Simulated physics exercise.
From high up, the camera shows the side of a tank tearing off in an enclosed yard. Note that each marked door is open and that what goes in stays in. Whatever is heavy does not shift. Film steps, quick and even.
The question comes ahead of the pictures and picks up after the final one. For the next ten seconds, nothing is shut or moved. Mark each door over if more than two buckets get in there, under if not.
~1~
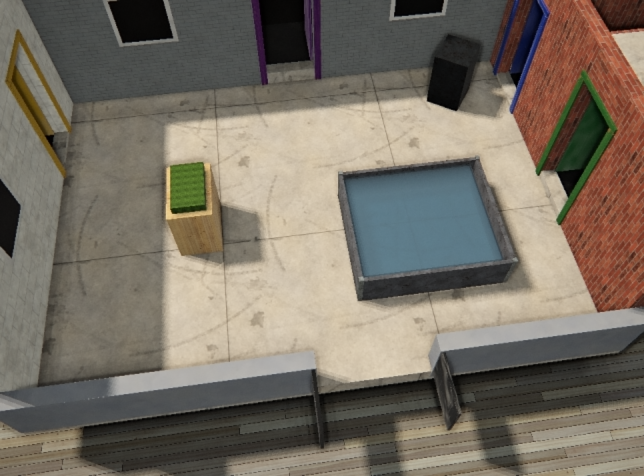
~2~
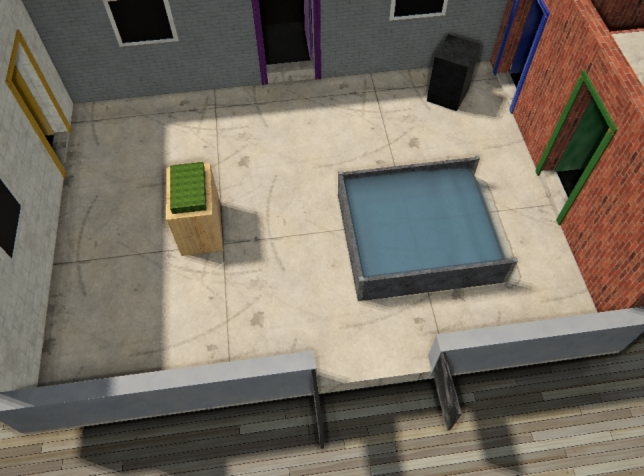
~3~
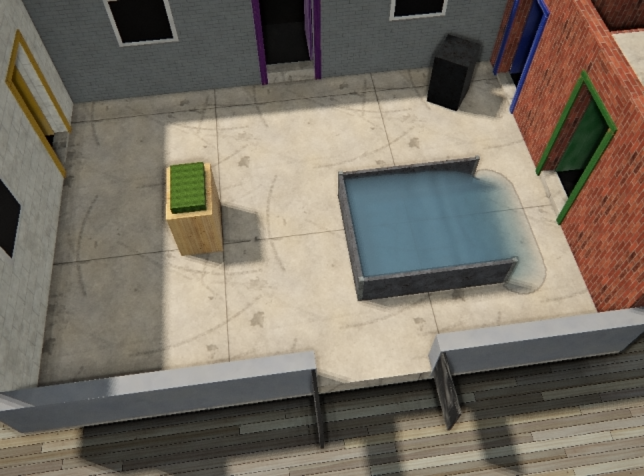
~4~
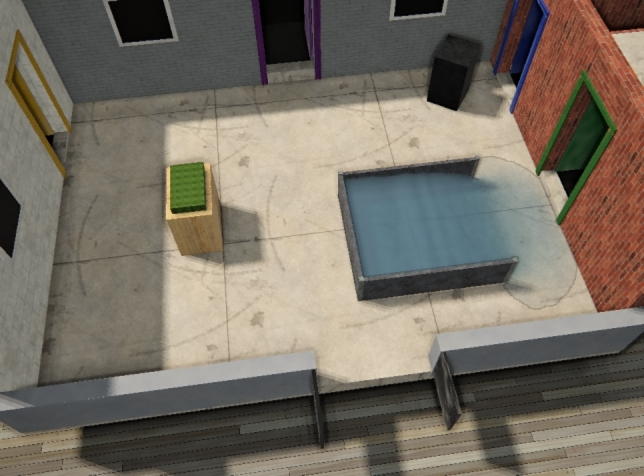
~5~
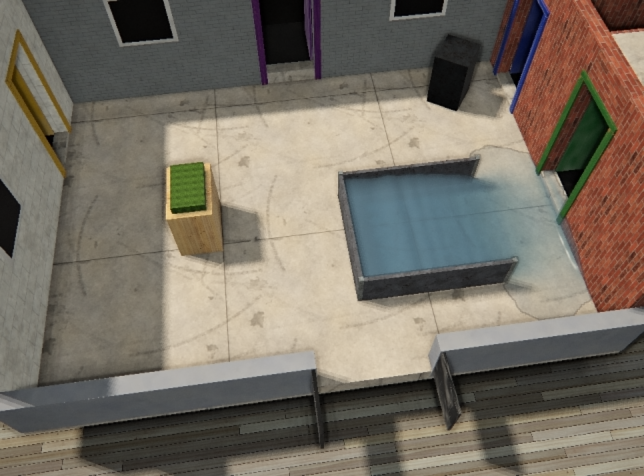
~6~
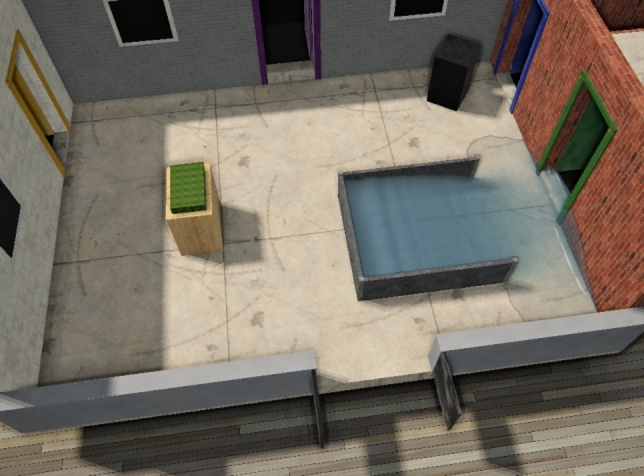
Purple door - under; green door - over; blue door - over; yellow door - under.
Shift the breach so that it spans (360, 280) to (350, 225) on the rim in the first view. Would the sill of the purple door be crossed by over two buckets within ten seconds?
Well, the purple door comes up short this time.
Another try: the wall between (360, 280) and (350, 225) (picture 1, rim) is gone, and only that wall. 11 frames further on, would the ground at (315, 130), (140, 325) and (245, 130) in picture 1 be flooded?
Result, in sequence: Spared by the spill, sodden, spared by the spill.
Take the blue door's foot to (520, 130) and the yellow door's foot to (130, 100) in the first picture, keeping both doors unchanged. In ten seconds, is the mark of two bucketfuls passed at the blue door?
Observation - blue door ends up higher.
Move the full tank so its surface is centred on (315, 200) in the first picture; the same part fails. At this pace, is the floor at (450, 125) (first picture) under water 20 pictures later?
Spot check: Inundated.
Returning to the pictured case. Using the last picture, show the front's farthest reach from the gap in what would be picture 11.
The farthest wet point should be near (500, 93).
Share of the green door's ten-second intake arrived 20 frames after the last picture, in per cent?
It should be near 95 percent of the ten-second total.
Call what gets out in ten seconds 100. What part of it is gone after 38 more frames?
Log: Around 85 %, estimated.
A moment on, water covers 10 % of the floor; the purple door not reached, the green door far over two buckets in, the blue door wet at the sill, nothing in, the yellow door not reached.
Next, water covers 20 % of the floor; the purple door not reached, the green door far over two buckets in, the blue door wet at the sill, nothing in, the yellow door not reached.
Then, water covers 35 % of the floor; the purple door not reached, the green door far over two buckets in, the blue door under two buckets in, the yellow door not reached.
Later, water covers 65 % of the floor; the purple door wet at the sill, nothing in, the green door far over two buckets in, the blue door over two buckets in, the yellow door not reached.
In the end, water covers 90 % of the floor; the purple door wet at the sill, nothing in, the green door far over two buckets in, the blue door far over two buckets in, the yellow door under two buckets in.
